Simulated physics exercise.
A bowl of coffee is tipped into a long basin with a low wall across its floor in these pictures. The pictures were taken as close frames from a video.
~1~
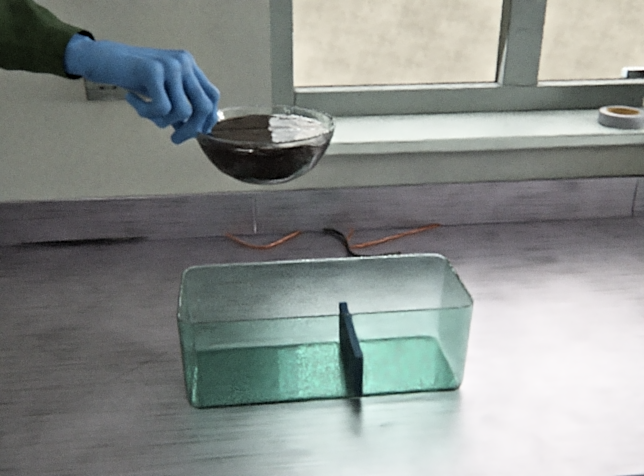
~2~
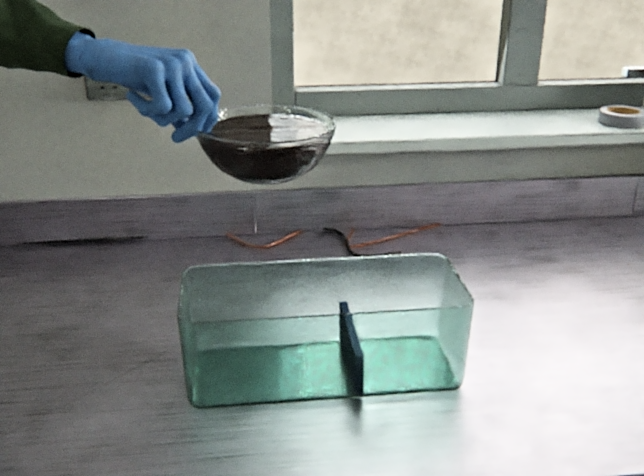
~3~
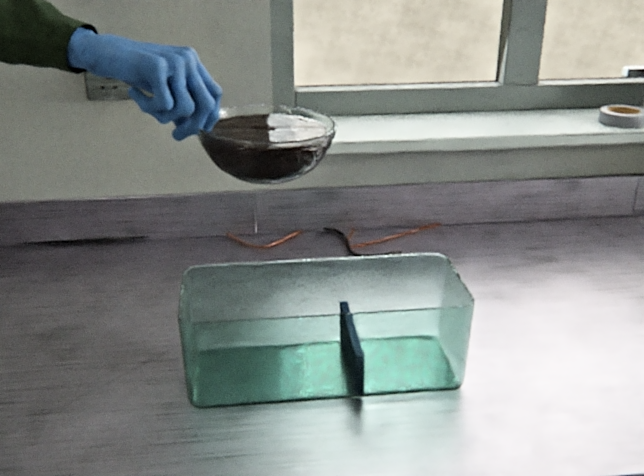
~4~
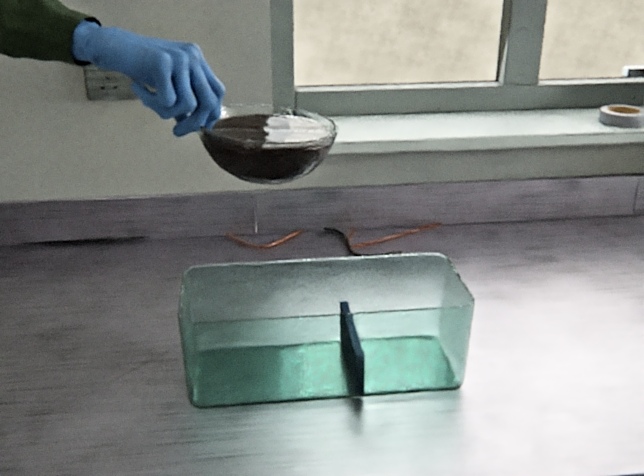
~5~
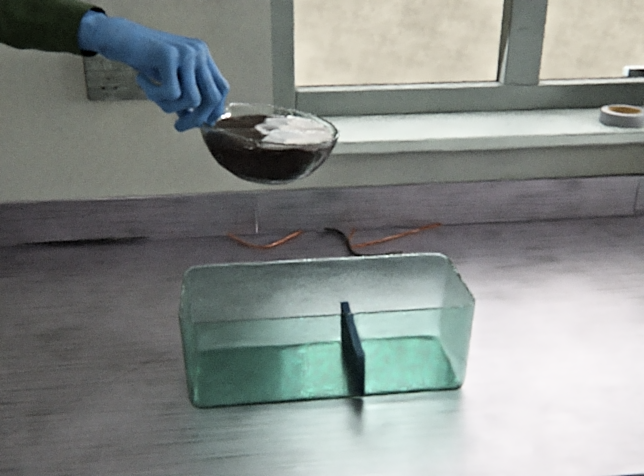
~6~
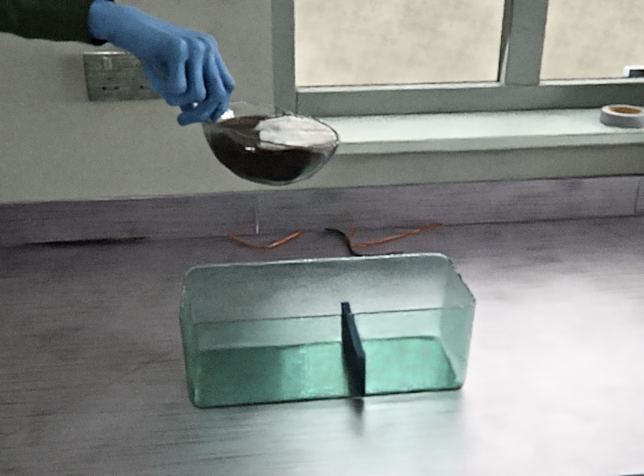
At first, a blue-gloved hand holds a clear bowl of dark liquid almost level above a long, greenish glass basin with a low dark wall across its floor. The hand then slowly lifts the bowl's left side, tilting it slightly to the right, while the basin stays still.
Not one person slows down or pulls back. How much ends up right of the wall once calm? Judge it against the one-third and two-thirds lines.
It ends up above the two-thirds line.
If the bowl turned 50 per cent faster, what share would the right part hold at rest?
Near 75 in a hundred.
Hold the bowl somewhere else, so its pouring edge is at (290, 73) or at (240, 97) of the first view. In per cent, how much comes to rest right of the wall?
Close to 60 in a hundred, then close to 5 in a hundred.
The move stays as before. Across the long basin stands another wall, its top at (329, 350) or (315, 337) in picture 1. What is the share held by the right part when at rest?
80 per cent, then 95 per cent, roughly.
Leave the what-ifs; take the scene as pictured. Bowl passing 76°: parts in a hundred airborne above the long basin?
50 %.
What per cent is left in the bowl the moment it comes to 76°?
Near 20 percent is still in there.
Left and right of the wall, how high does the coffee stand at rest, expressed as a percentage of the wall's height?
Left 10 per cent, right 50.
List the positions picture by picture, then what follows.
Tilt 0°; pouring edge (334, 122); surface from (199, 132) to (330, 128); the long basin's rim runs from (181, 295) to (459, 279); the wall's top is at (351, 328), in the first picture.
Tilt 1°; pouring edge (335, 123); surface from (199, 131) to (330, 128), in the second picture.
Tilt 2°; pouring edge (335, 124); surface from (201, 130) to (331, 128), in the third picture.
Tilt 5°; pouring edge (336, 127); surface from (201, 129) to (332, 130), in the fourth picture.
Tilt 8°; pouring edge (338, 132); surface from (204, 129) to (334, 131), in the fifth picture.
Tilt 13°; pouring edge (339, 137); surface from (208, 129) to (337, 132), in the sixth picture.
A moment on, the bowl is tipped on its side and 19 per cent is still to pour, 1 is left of the wall and 31 right of it.
Next, the bowl is tipped right over and 0 per cent is still to pour, 14 is left of the wall and 84 right of it.
Then the bowl is tipped right over and 0 per cent is still to pour, 15 is left of the wall and 84 right of it.
Later the bowl is tipped right over and 0 per cent is still to pour, 15 is left of the wall and 84 right of it.
At rest 15 per cent lies left of the wall, 84 right of it and 1 outside.
